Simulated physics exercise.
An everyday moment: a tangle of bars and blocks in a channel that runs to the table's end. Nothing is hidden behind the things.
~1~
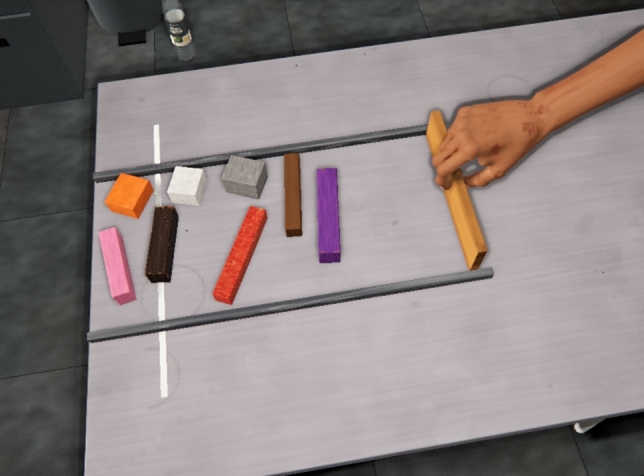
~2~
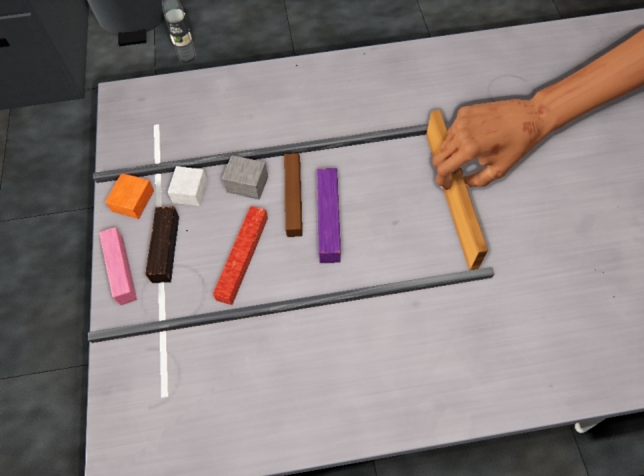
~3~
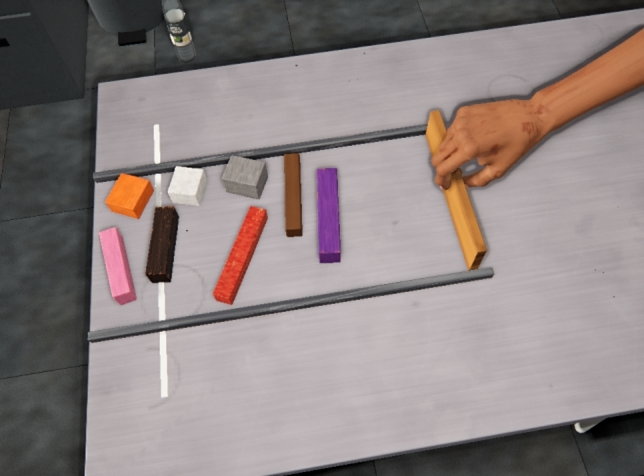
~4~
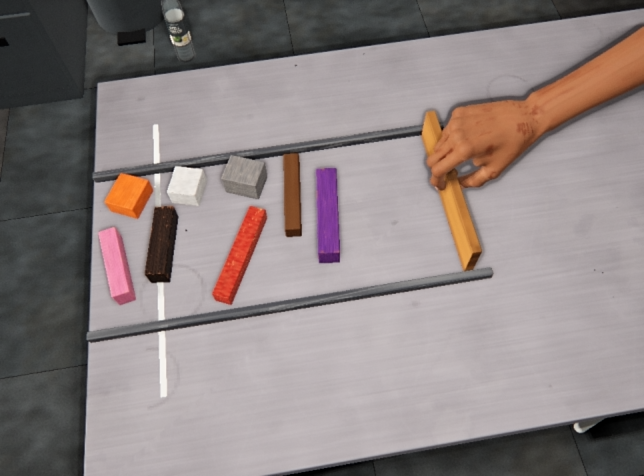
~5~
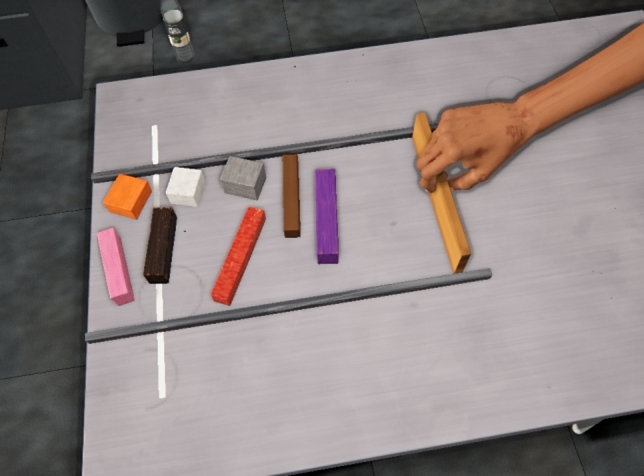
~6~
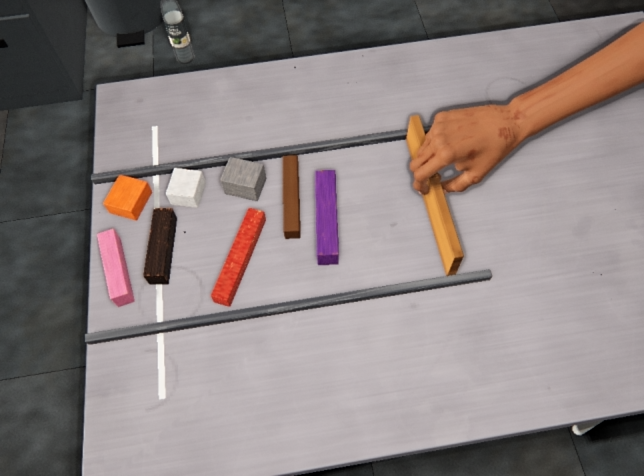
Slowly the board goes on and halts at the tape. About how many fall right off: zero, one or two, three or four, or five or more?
The number that fall off is three or four.
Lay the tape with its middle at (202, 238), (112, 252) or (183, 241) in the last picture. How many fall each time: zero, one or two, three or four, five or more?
Taking them in turn, one or two; five or over; one to two.
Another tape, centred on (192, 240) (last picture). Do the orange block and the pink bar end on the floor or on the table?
The orange block drops off; the pink bar is kept.
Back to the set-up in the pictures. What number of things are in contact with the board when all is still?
It touches 1.
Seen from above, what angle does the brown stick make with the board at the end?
Some 0 degrees.
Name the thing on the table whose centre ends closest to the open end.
It is the black bar.
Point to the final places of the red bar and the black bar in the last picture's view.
The red bar stops around (119, 278); the black bar around (90, 264).
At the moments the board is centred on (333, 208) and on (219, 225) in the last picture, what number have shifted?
1 and 7.
Soon after, none off yet; pink bar at rest near (116, 267); orange block at rest near (128, 198); black bar at rest near (161, 246).
After that, none off yet; pink bar at rest near (116, 267); orange block moving near (118, 200); black bar at rest near (161, 246).
In the end, the number that fall off is three or four; gone, white block, orange block and pink bar.
